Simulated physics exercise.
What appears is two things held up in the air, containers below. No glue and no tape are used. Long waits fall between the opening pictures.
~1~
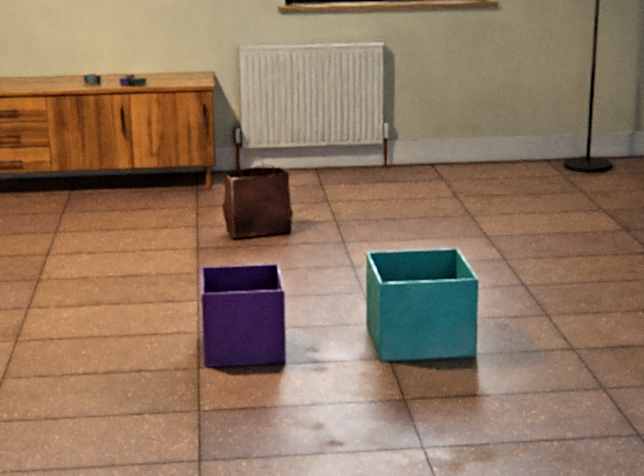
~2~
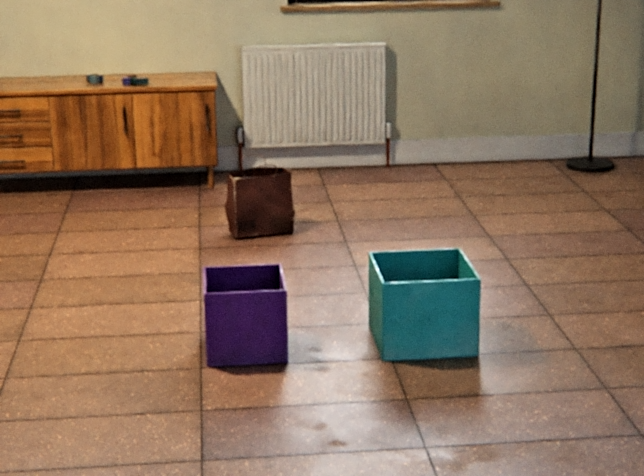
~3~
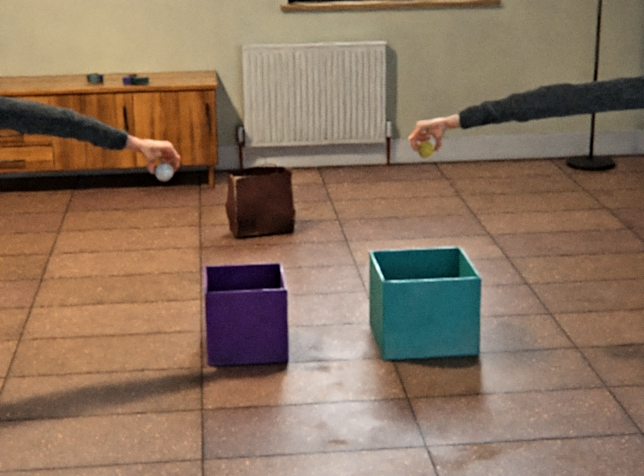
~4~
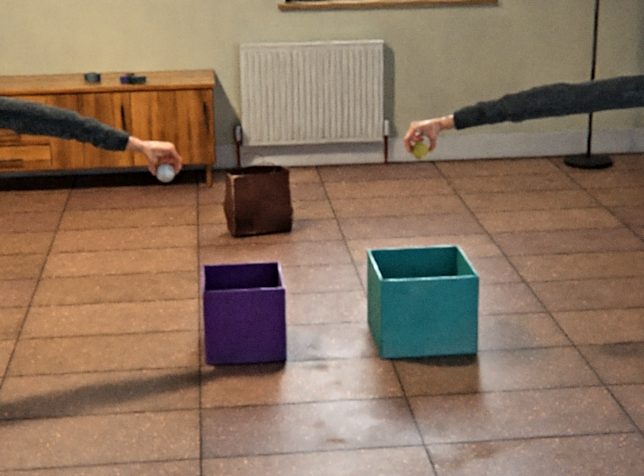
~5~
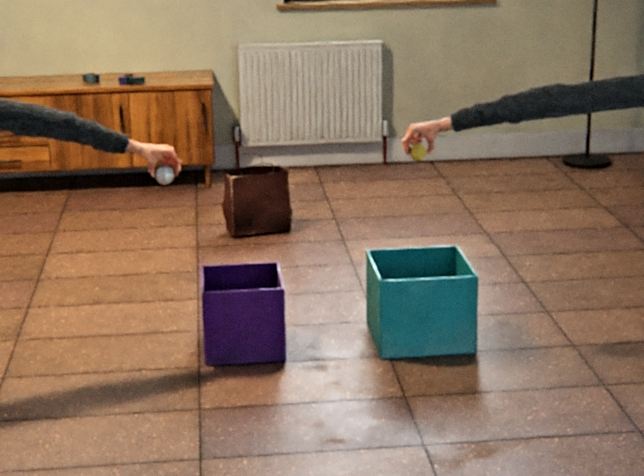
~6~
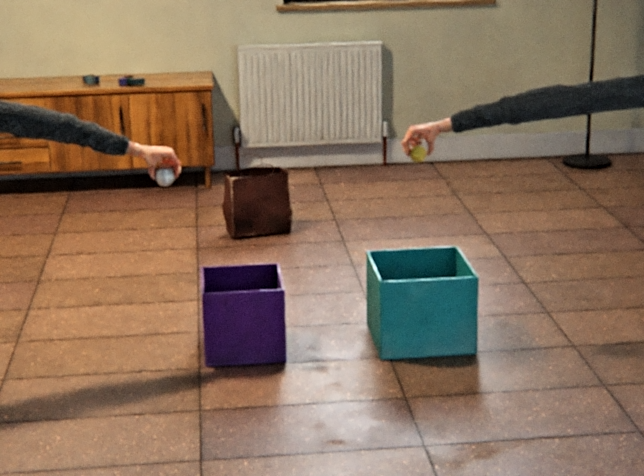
Two arms reaching in from left and right, each holding a small round object nearly still above a tiled floor with open boxes.
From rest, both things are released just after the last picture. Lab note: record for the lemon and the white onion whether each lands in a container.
Recorded: Lemon - in; white onion - out.
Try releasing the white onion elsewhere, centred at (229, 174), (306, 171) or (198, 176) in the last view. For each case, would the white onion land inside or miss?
Try one: It gets in. Try two: It does not go in. Try three: It gets in.
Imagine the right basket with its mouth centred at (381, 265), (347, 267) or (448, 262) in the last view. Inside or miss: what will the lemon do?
Respectively: Gets in; goes wide; gets in.
Then, 0.20 s later than the last frame, lemon dropping near (418, 189); white onion dropping near (167, 213).
Then, 0.32 s later than the last frame, lemon dropping near (417, 260); white onion dropping near (171, 284).
When it is over, the lemon lands inside, near (417, 329); the white onion misses, near (175, 344).
